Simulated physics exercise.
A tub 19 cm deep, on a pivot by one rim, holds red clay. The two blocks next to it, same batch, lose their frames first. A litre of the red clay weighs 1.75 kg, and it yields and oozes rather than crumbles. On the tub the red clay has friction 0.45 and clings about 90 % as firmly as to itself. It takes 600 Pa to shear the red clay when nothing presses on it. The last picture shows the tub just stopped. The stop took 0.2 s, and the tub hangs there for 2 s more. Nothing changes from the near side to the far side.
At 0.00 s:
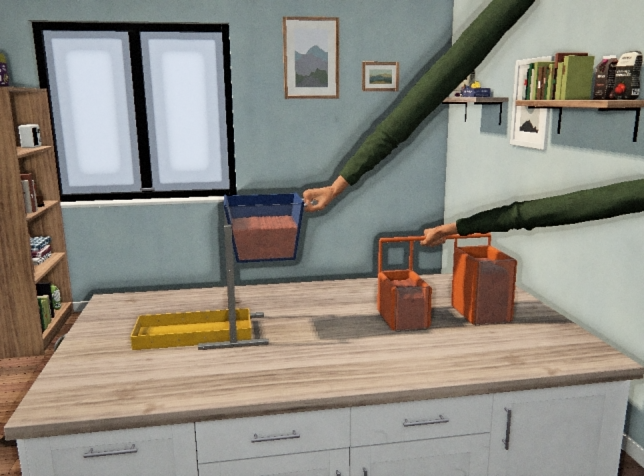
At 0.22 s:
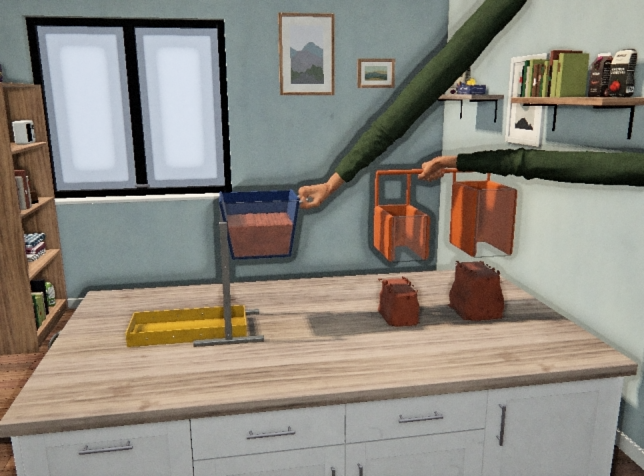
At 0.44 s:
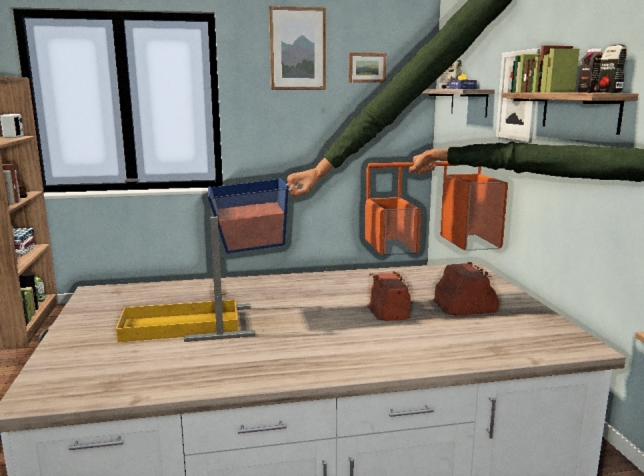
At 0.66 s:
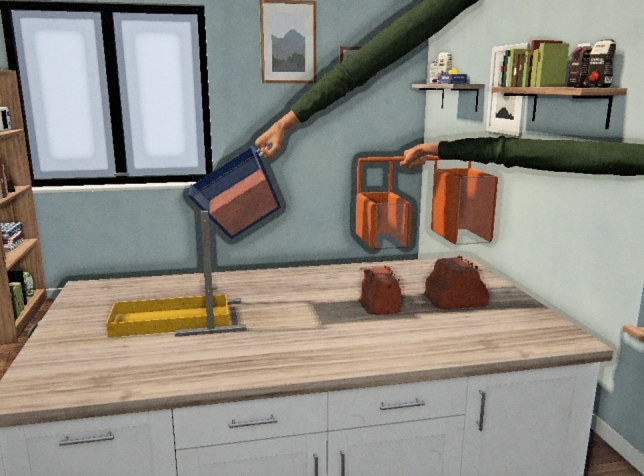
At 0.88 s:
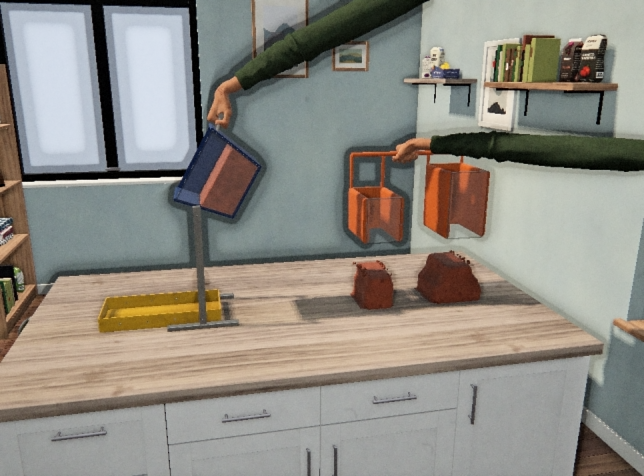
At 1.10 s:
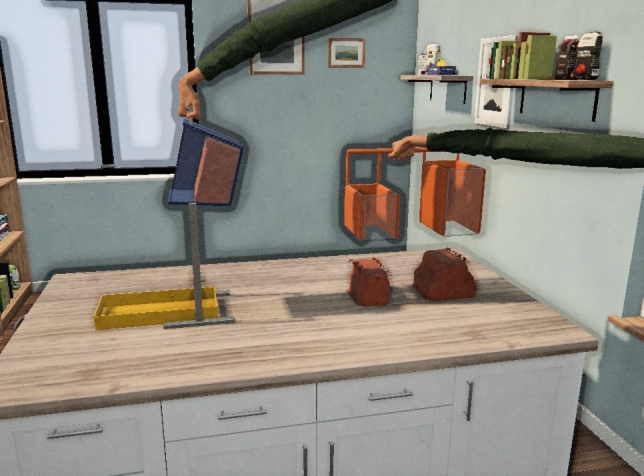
The footage shows one hand lifting orange box molds off two reddish clay blocks, the right one slumping lower, while another hand holds a blue tub of clay on a stand and then tilts it steeply above a yellow tray.
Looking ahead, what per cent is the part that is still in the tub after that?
The part that is still in the tub after that is near 100 %.
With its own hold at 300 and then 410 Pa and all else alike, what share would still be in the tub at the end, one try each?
In that order: 90 %, 100 %.
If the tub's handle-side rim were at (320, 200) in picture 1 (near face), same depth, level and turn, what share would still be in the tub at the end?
It would be near 100 %.
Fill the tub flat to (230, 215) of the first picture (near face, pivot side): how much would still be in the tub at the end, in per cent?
Then about 100 %.
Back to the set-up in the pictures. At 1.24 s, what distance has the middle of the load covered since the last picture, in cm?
Some 1 cm.
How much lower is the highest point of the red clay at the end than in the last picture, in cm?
Roughly 2 cm.
After 1.24 s, the tub is at 76 degrees and holds 100 %.
After 1.41 s, the tub is at 76 degrees and holds 100 %.
After 1.58 s, the tub is at 76 degrees and holds 100 %.
After 1.75 s, the tub is at 76 degrees and holds 100 %.
After 3.10 s, the tub is at 76 degrees and holds 100 %.
